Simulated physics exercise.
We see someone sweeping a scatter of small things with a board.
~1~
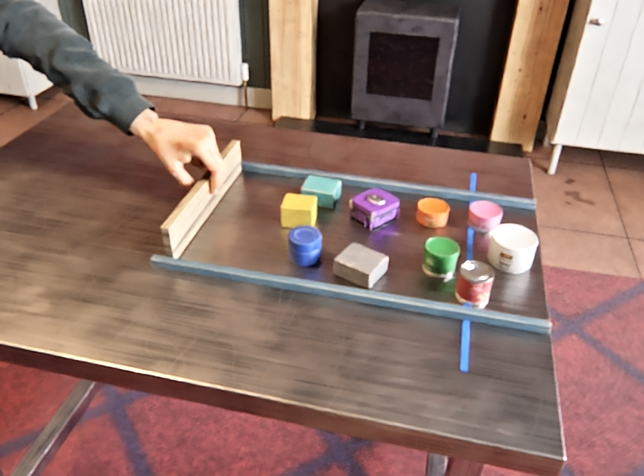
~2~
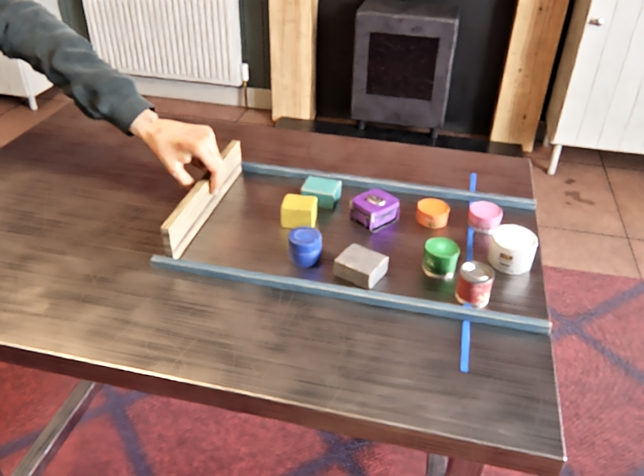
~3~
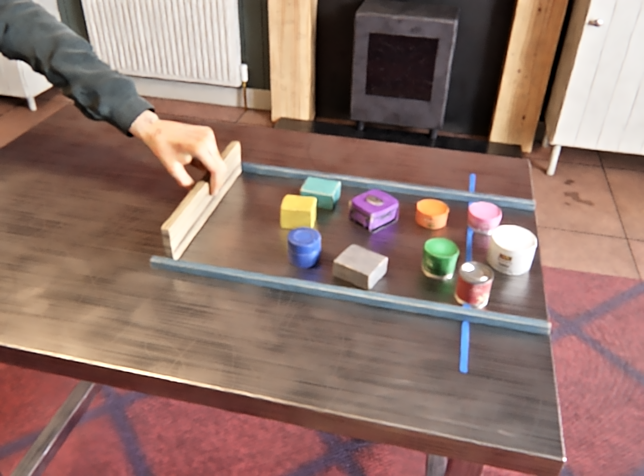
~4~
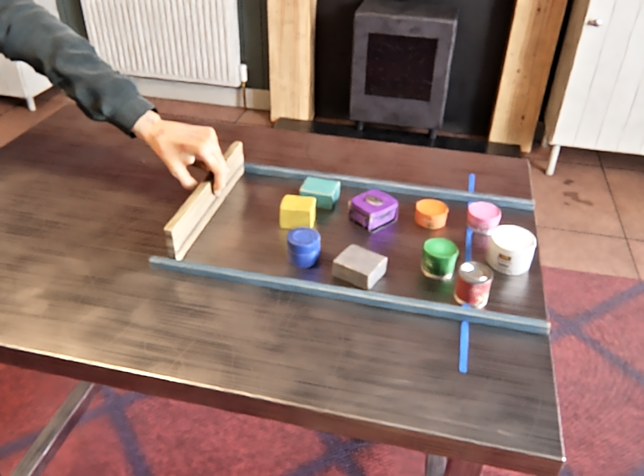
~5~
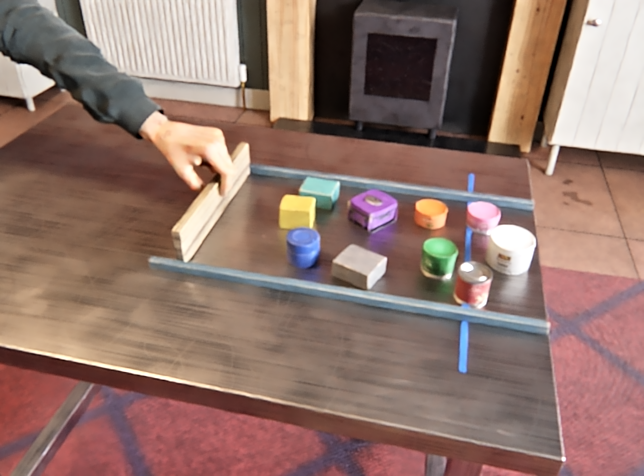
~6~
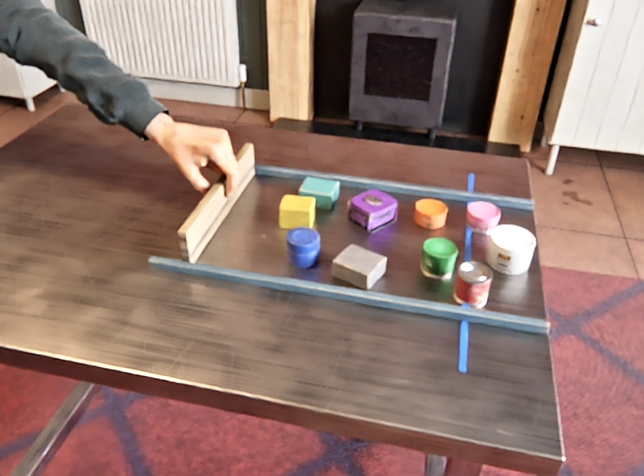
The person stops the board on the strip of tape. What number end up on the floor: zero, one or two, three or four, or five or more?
Here the number that fall off is one or two.
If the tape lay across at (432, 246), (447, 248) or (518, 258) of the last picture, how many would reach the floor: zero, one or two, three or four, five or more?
For each place: Zero; none; five or more.
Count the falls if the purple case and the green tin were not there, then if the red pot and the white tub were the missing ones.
It would be 1 and 1.
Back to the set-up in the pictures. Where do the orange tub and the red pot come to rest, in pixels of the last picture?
The orange tub at (521, 210), the red pot at (523, 291).
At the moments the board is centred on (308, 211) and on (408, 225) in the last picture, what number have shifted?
By then 3, and 9.
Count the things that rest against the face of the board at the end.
That makes 4.
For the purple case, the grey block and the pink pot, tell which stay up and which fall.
The purple case is kept, the grey block is kept, the pink pot goes over.
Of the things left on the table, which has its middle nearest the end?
That is the white tub.
A little later, none off yet; white tub at rest near (510, 249); pink pot at rest near (482, 217); red pot at rest near (473, 284).
Next, none off yet; white tub at rest near (510, 249); pink pot at rest near (484, 218); red pot at rest near (473, 284).
When it is over, the number that fall off is one or two; down, pink pot.
